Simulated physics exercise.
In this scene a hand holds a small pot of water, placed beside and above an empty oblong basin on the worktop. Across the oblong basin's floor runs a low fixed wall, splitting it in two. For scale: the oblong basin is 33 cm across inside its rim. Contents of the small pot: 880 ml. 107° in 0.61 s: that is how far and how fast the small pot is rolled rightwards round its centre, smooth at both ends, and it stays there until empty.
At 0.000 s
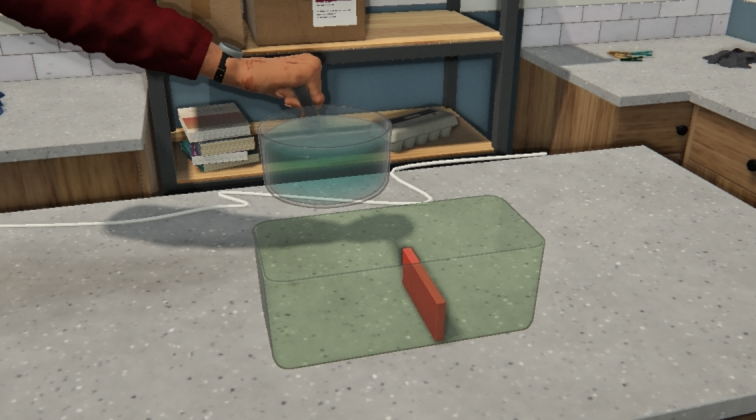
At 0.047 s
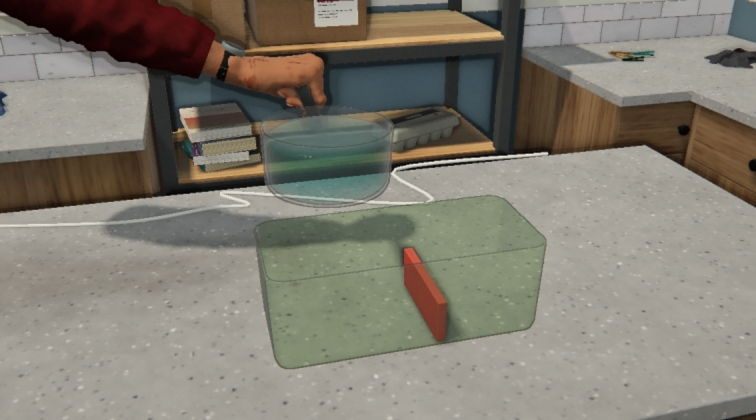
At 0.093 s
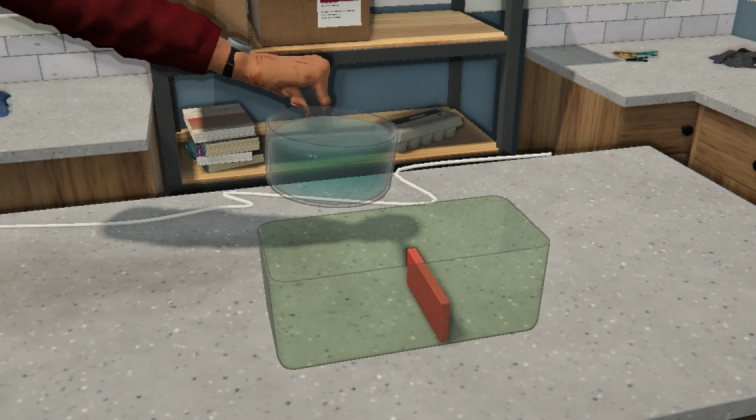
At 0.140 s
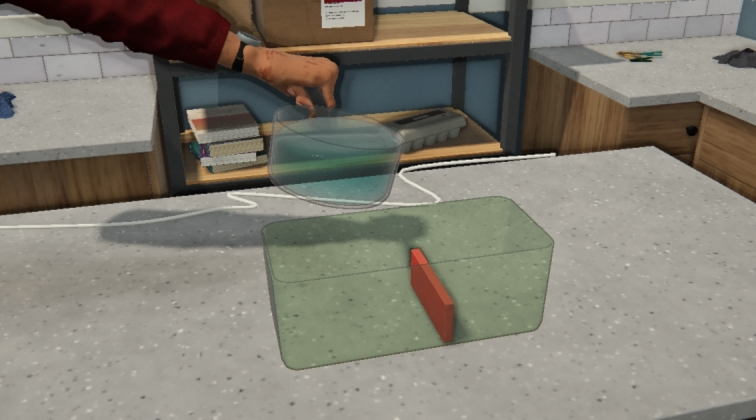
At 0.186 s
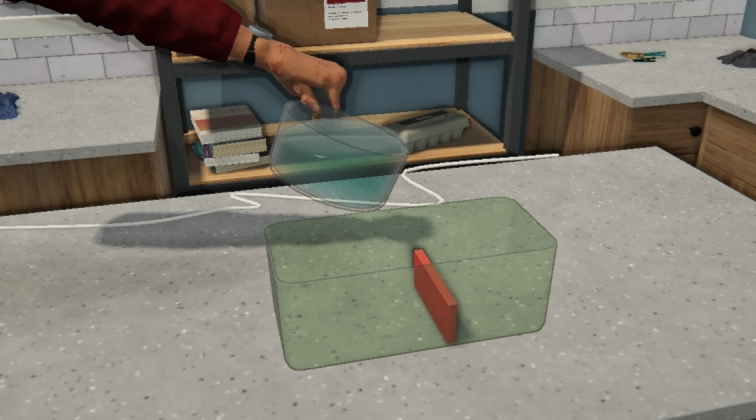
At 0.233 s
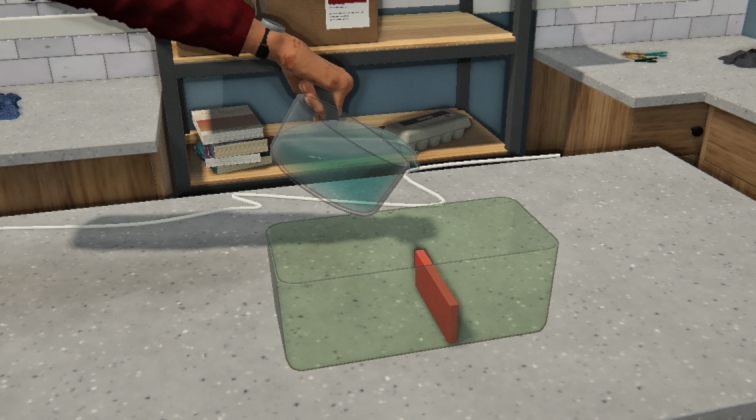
Above a worktop, a hand tilts a small pot of water rightwards beside an oblong basin.
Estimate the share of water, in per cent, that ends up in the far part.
About 42 per cent.
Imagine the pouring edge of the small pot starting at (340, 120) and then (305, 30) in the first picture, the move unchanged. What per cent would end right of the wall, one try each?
About 5 %, then about 10 %.
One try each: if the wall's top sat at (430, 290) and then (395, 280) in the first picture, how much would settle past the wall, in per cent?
Respectively 35 and 75 %.
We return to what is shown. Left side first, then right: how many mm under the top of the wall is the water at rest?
Left about 38 mm, while the right is about 34 mm.
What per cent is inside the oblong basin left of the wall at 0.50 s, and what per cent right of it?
Left roughly 14 per cent, right roughly 34.
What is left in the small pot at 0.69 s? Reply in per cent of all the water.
I'd estimate some 4 per cent.
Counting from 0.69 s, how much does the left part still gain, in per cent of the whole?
Roughly 10 percent.
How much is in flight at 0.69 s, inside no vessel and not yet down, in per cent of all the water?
Airborne fraction: Approx. 8 %.
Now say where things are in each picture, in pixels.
In the first picture, tilt 0°; pouring edge (388, 121); surface from (261, 138) to (385, 128); the oblong basin's rim runs from (259, 253) to (522, 219); the wall's top is at (423, 275).
In the second picture, tilt 2°; pouring edge (390, 123); surface from (263, 138) to (387, 128).
In the third picture, tilt 6°; pouring edge (395, 128); surface from (268, 137) to (391, 131).
In the fourth picture, tilt 13°; pouring edge (401, 137); surface from (274, 137) to (397, 133).
In the fifth picture, tilt 23°; pouring edge (405, 148); surface from (276, 139) to (401, 141); 2 per cent is over the edge.
In the sixth picture, tilt 34°; pouring edge (405, 161); surface from (276, 139) to (392, 146); 7 per cent is over the edge.
By 0.50 s the tilt is 98° and 20 per cent is still to pour, 14 is left of the wall and 34 right of it.
By 0.69 s the tilt is 107° and 4 per cent is still to pour, 46 is left of the wall and 42 right of it.
By 0.89 s the tilt is 107° and 0 per cent is still to pour, 55 is left of the wall and 42 right of it.
By 1.11 s the tilt is 107° and 0 per cent is still to pour, 57 is left of the wall and 42 right of it.
At rest 57 per cent lies left of the wall, 42 right of it and 2 outside.
